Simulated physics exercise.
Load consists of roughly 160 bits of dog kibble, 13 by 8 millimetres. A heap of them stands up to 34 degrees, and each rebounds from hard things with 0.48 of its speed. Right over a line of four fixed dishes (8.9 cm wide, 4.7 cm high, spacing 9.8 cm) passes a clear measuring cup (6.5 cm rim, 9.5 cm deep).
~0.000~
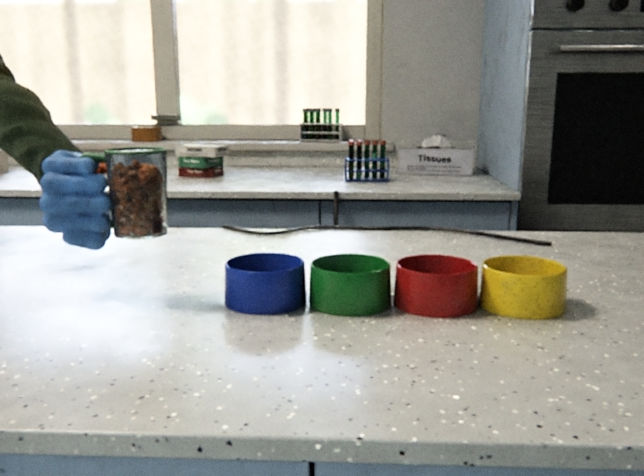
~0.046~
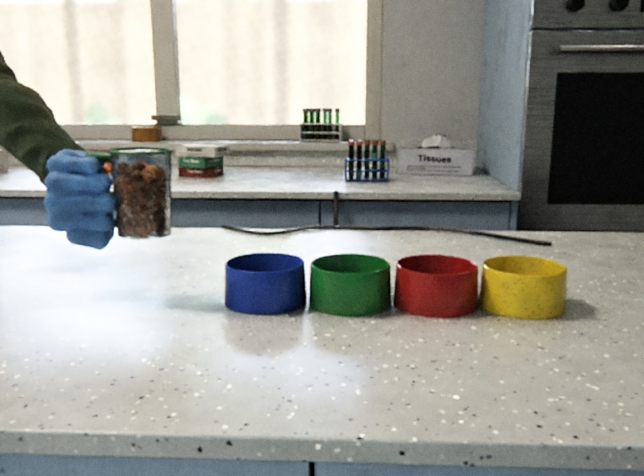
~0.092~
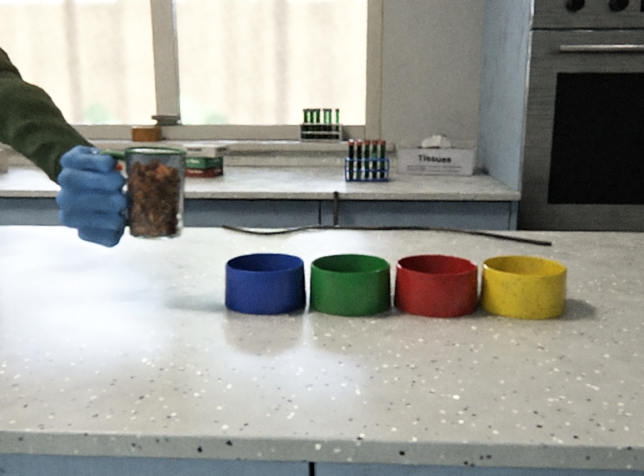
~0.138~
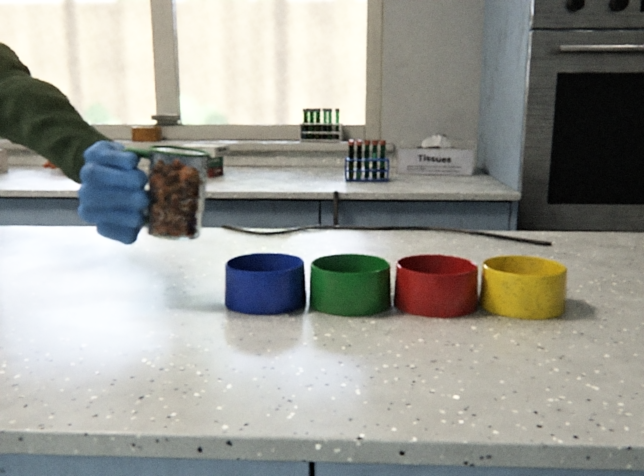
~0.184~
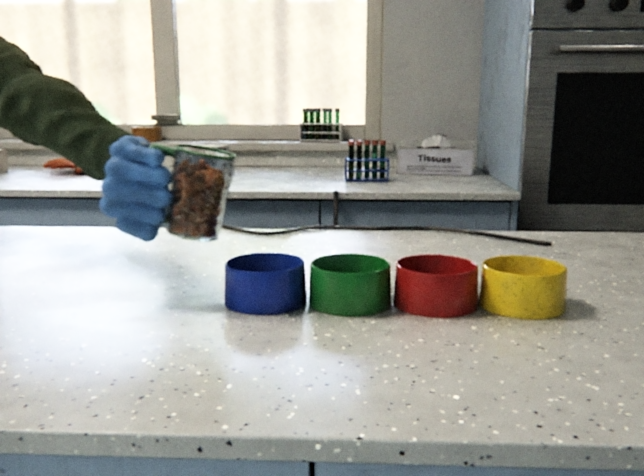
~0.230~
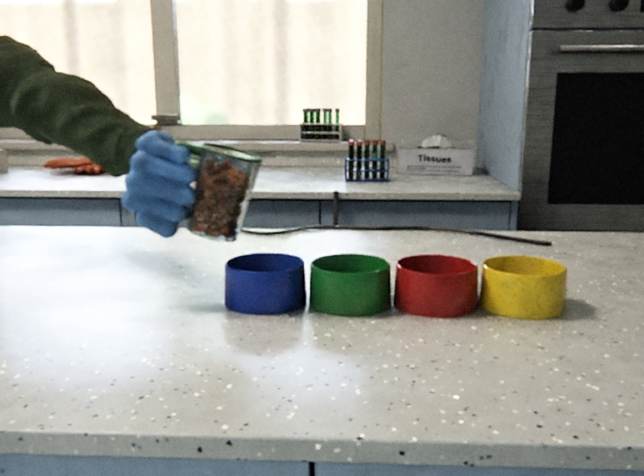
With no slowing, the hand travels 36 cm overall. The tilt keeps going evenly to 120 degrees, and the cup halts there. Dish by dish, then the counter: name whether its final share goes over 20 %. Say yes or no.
Red dish: No, blue dish: No, green dish: No, yellow dish: Yes, counter: No.
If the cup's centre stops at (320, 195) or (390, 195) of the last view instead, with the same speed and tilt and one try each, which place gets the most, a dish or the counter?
Most lands at green on the first run and at red on the second.
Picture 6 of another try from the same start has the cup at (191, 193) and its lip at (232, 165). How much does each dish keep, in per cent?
You'd end up with red at 10, blue at 0, green at 0 and yellow at 80.
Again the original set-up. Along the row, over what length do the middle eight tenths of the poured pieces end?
Roughly 5 cm.
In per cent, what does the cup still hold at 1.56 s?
It should be near 45 per cent.
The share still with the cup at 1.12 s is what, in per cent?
I'd estimate some 95 per cent of the load.
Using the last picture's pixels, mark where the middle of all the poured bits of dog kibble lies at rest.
Centre at rest, approx.: (520, 286) px.
After 0.76 s, tilt 65 degrees; cup holds 100 %.
After 1.12 s, tilt 98 degrees; cup holds 95 %, yellow 5 %.
After 1.56 s, tilt 120 degrees; cup holds 45 %, yellow 55 %.
By 2.4 s all is still; red 0 %, blue 0 %, green 0 %, yellow 100 %, counter 0 %.
